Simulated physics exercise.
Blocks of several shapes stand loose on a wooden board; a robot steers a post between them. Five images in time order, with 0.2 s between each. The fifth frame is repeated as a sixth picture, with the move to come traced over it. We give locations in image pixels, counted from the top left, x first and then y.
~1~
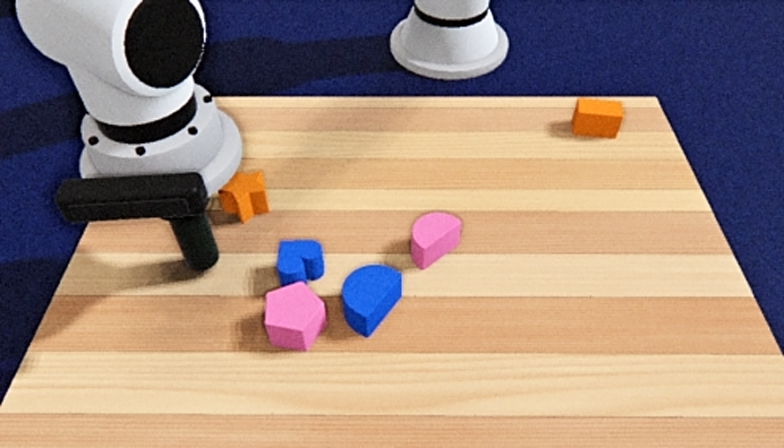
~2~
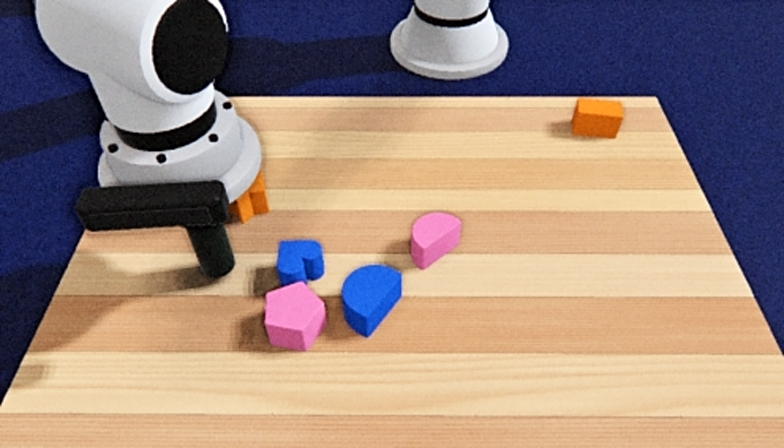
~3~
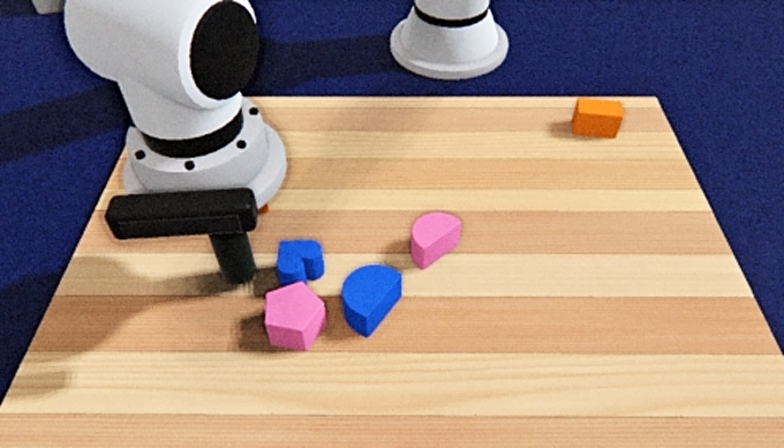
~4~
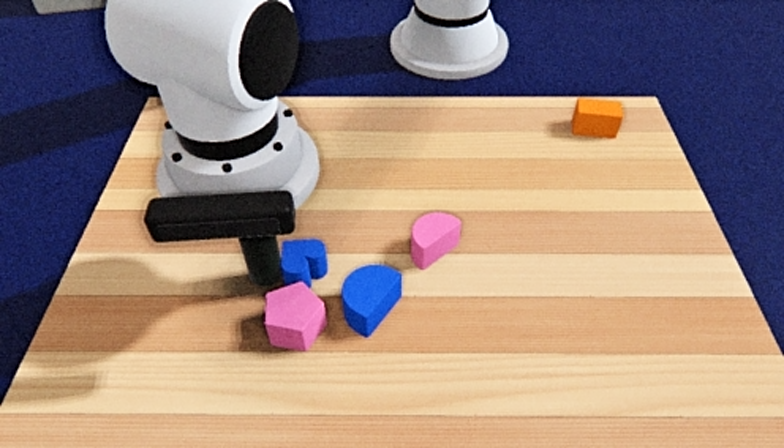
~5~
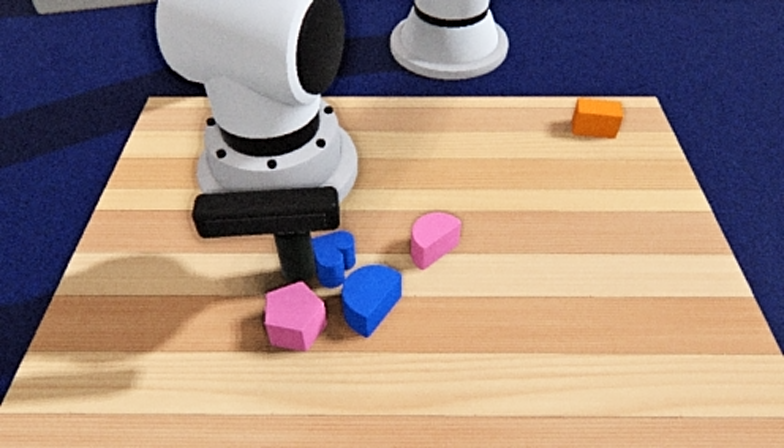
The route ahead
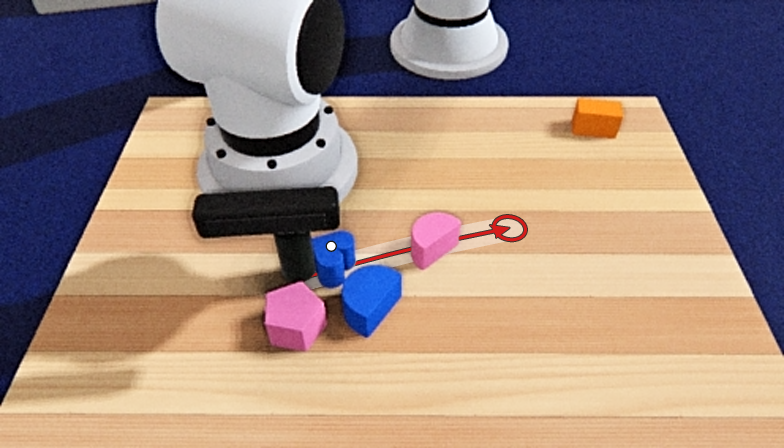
A robot arm moves its black post right across the board, pushing the blue heart block rightward.
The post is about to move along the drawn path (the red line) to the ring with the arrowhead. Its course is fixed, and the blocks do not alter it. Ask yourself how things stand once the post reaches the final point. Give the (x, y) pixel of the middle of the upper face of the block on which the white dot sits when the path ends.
It will likely be found at (547, 201).
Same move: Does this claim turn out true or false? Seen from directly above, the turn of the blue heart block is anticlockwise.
That statement is not accurate.
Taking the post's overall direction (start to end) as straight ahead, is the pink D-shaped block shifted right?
Yes, I think so.
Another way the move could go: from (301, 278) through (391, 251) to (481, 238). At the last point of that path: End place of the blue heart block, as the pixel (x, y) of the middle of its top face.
The middle of the upper face of the blue heart block will lie at about (516, 207) in the picture.
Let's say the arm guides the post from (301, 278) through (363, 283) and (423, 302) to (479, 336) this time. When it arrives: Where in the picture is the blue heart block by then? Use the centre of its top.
Answer: (378, 235).
The drawn path runs from (301, 278) directly to (510, 228); the dot is on the blue heart block.
On the path given first. One third of the way, post at (373, 251); blue heart block at (403, 224); pink D-shaped block at (440, 226).
Two thirds of the way, post at (444, 233); blue heart block at (476, 210); pink D-shaped block at (511, 220), turned 20° clockwise.
At the end, post at (511, 220); pink pentagonal block not moved; blue heart block at (548, 201), turned 25° clockwise; pink D-shaped block at (578, 221), turned 50° clockwise.
